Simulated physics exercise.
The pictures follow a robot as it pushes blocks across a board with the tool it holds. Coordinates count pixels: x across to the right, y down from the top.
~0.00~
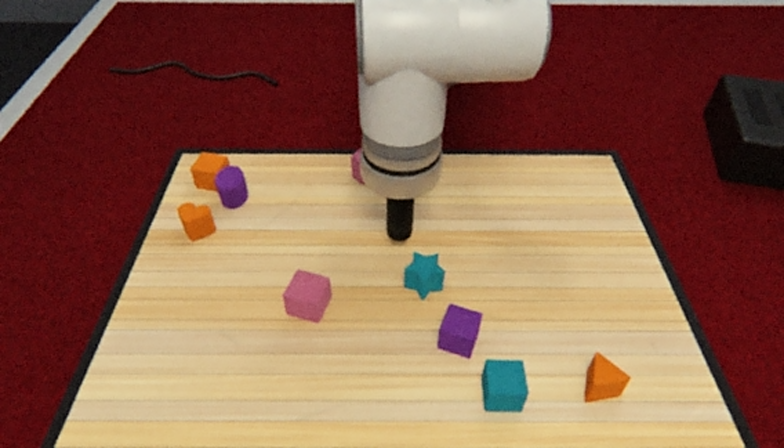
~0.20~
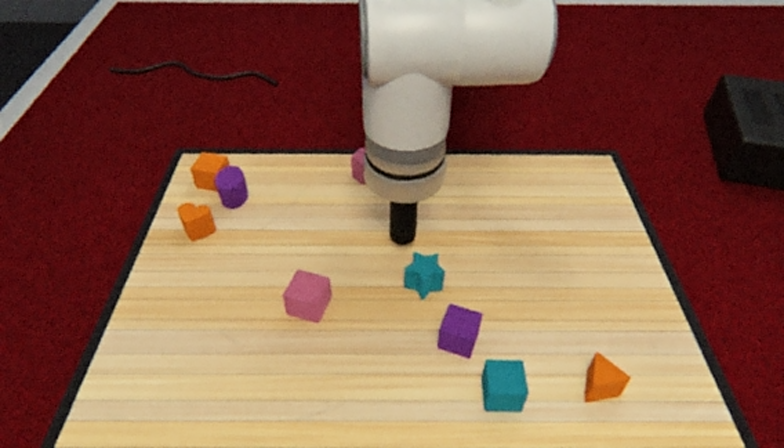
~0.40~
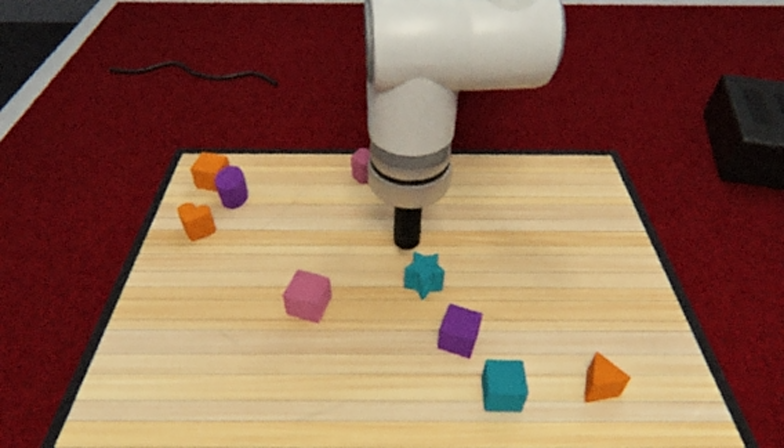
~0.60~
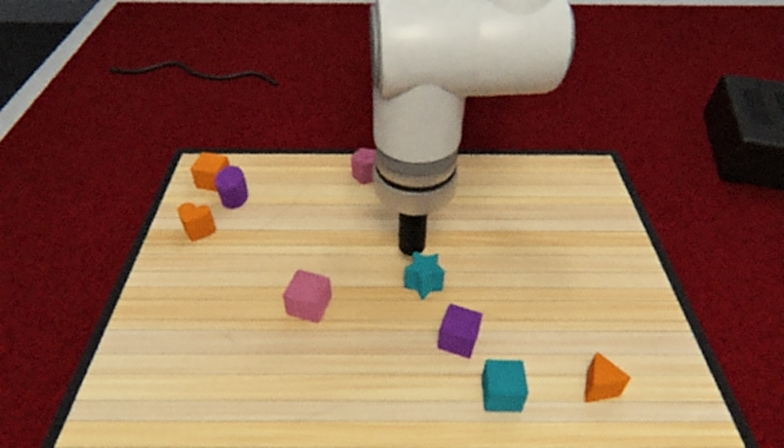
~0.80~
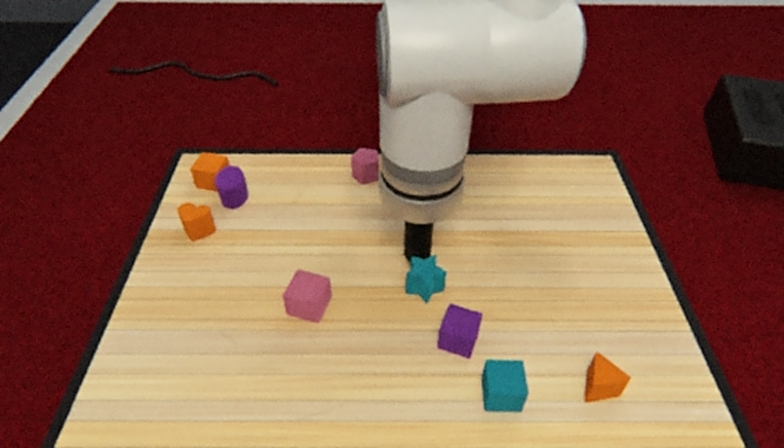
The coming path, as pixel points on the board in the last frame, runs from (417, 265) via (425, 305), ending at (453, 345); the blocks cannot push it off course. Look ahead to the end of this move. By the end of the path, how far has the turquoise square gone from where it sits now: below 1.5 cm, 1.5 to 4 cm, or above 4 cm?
Travels 1.5 to 4 cm.
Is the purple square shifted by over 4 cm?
In short: Yes.
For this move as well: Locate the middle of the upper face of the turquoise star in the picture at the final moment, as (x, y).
The answer is (463, 353).
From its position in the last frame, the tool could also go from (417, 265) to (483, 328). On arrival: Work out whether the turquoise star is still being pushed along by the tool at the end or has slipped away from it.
It comes off the tool's front.
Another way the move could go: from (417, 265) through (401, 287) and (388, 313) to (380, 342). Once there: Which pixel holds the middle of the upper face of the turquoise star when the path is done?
The middle of the upper face of the turquoise star will lie at about (422, 287) in the picture.
The first path, step by step. One third of the way, tool (422, 282); turquoise star (430, 295).
Two thirds of the way, tool (434, 309); turquoise star (447, 324), turned 15° anticlockwise; purple square (477, 346); turquoise square (511, 382).
At the end, tool (454, 335); turquoise star (463, 353); purple square (489, 381), turned 15° clockwise; turquoise square (526, 401), turned 55° anticlockwise.
